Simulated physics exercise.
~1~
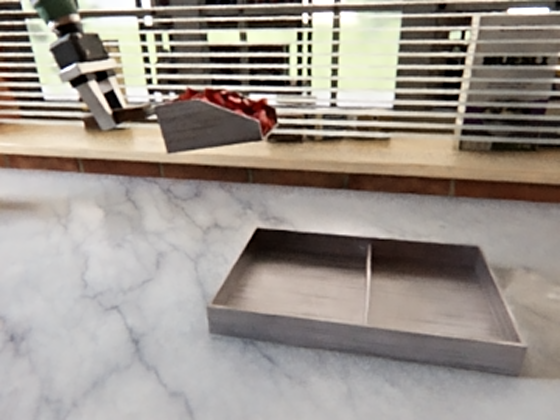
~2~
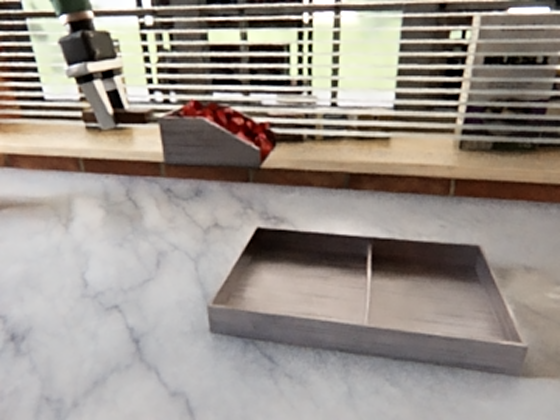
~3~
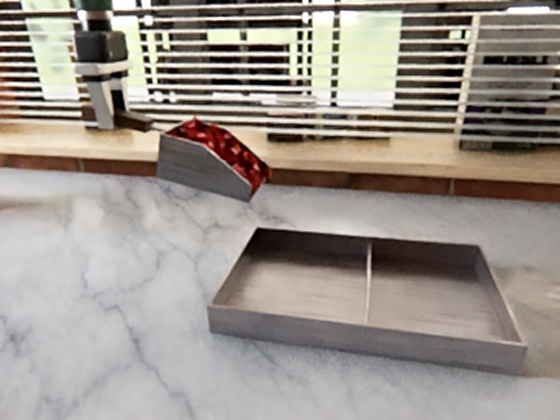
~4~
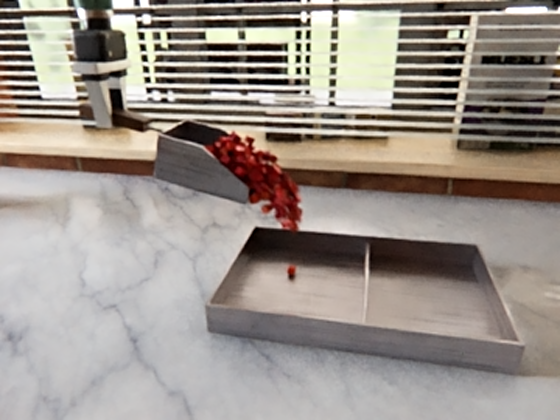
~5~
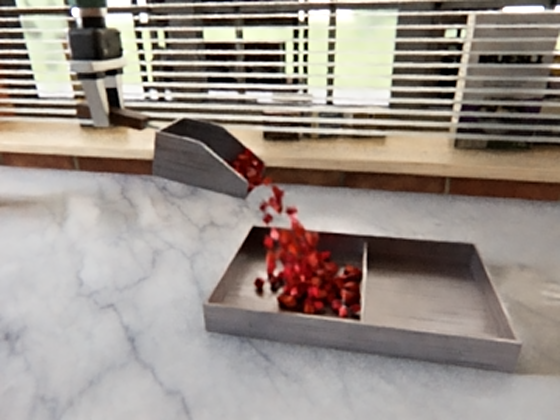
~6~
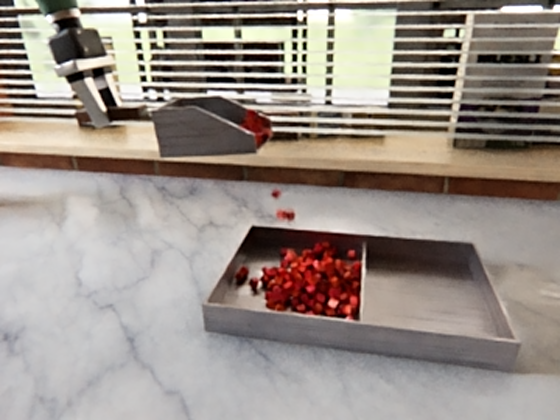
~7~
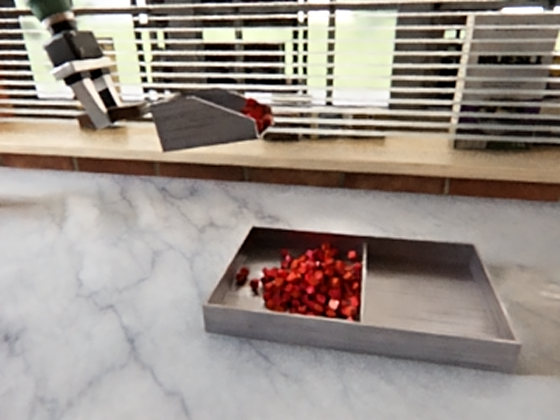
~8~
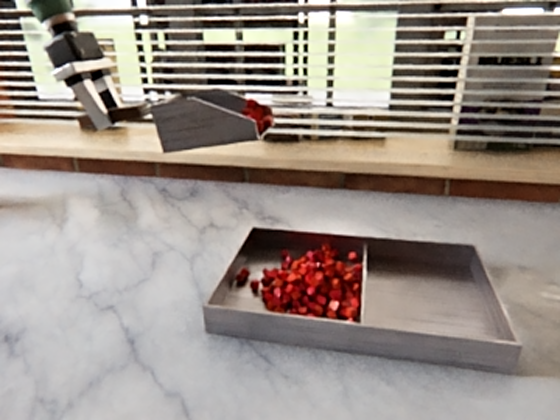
A robot arm lowered and tipped a scoop of small red cubes, pouring most of them into the left part of a divided tray on a marble table, then tilted back up and held still with a few left inside.
